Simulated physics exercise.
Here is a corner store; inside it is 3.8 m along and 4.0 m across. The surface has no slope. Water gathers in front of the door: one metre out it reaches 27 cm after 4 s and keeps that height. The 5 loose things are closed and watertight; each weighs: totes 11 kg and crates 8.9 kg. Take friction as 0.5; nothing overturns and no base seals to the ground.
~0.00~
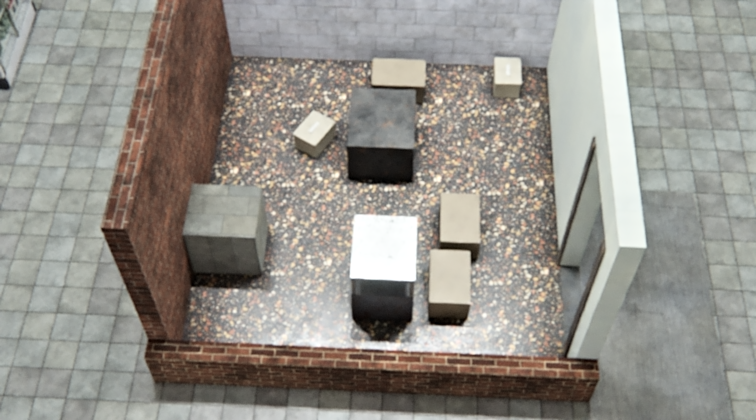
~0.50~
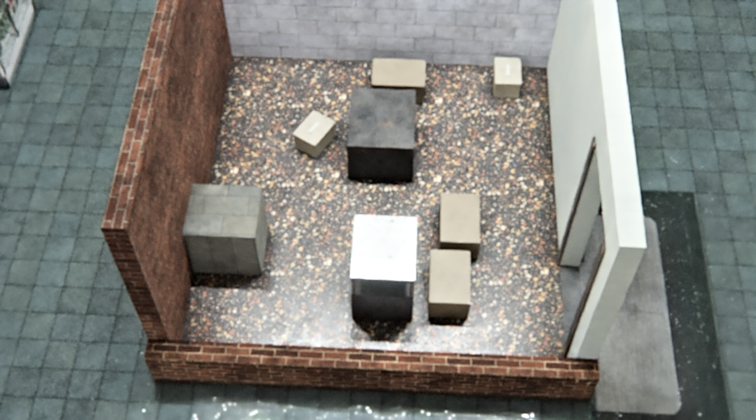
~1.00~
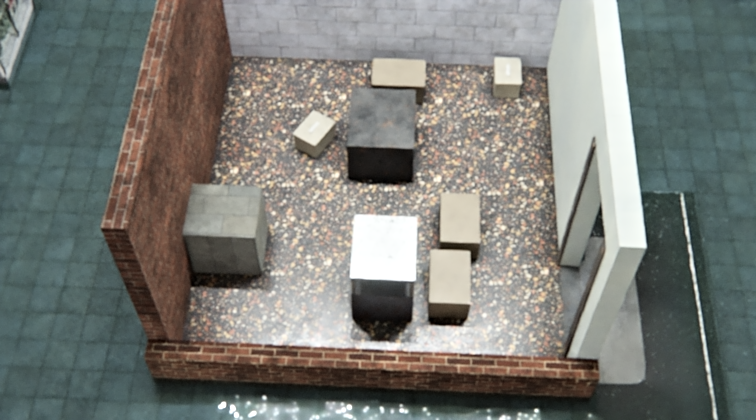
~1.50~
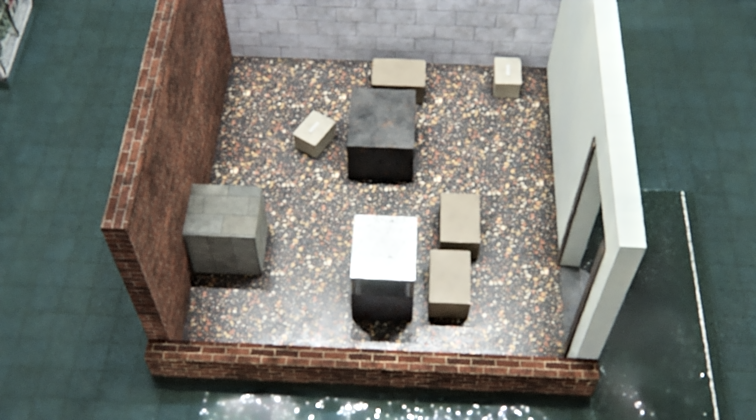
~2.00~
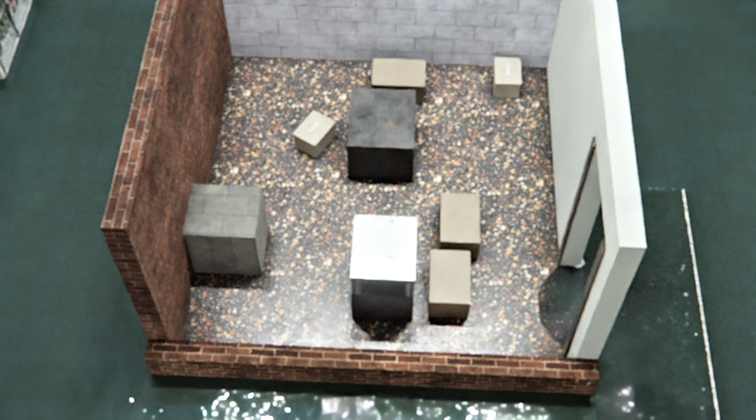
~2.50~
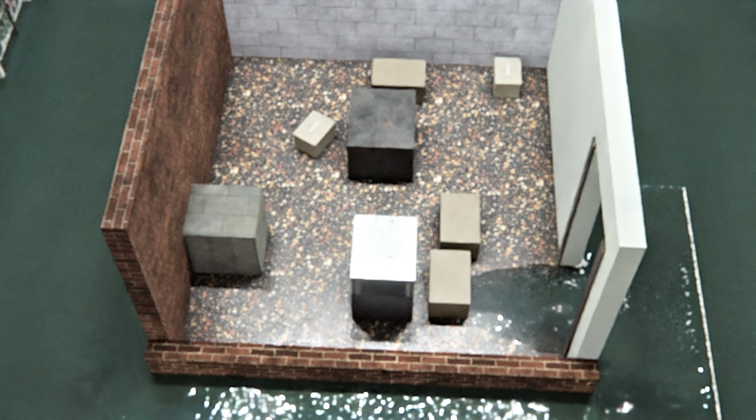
We see a brick-walled room with a speckled floor and several boxes, viewed from above, as dark water spreads over the paving outside, then enters through the doorway at right and covers the nearby floor corner; the boxes stay still.
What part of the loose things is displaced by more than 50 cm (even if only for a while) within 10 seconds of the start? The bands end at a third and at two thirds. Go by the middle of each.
Share: From one to two thirds.
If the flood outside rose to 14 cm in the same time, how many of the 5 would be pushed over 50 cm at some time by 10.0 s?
In that case 2 of them.
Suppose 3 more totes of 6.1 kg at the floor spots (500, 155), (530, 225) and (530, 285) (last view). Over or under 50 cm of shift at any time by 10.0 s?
In that order: Under, under, more.
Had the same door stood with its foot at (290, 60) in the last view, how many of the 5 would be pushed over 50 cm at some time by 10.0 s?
In that case 3 of them.
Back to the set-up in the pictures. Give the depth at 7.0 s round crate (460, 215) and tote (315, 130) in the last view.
Roughly 6 and 1 cm.
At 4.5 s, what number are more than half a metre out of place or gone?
I count 1.
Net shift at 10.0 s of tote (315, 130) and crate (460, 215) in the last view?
In that order: 0 cm, 300 cm.
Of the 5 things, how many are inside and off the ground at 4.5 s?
1 of them.
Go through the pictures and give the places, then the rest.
In the first picture, a tote at (508, 71), on the bottom; a tote at (314, 128), on the bottom; 0.0 m2 under water; 0 of 5 have shifted.
In the second picture, a tote at (508, 71) rests on the ground; a tote at (314, 128) rests on the ground; 0.0 m2 under water; 0 of 5 have shifted.
In the third picture, a tote at (508, 71), on the bottom; a tote at (314, 128) rests on the ground; 0.0 m2 under water; 0 of 5 have shifted.
In the fourth picture, a tote at (508, 71), on the bottom; a tote at (314, 128), on the bottom; water covers 0.0 m2; 0 of 5 have shifted.
In the fifth picture, a tote at (508, 71) rests on the ground; a tote at (314, 128), on the bottom; water covers 0.1 m2; 0 of 5 have shifted.
In the sixth picture, a tote at (508, 71) rests on the ground; a tote at (314, 128), on the bottom; water covers 0.7 m2; 0 of 5 have shifted.
After 3.5 s 0 of 5 are over 50 cm from their spots; 0 afloat.
After 4.5 s 1 of 5 are over 50 cm from their spots; 1 afloat.
After 7.0 s 2 of 5 are over 50 cm from their spots; 1 afloat.
After 10.0 s 2 of 5 are over 50 cm from their spots, and 2 have been at some point; 4 afloat.
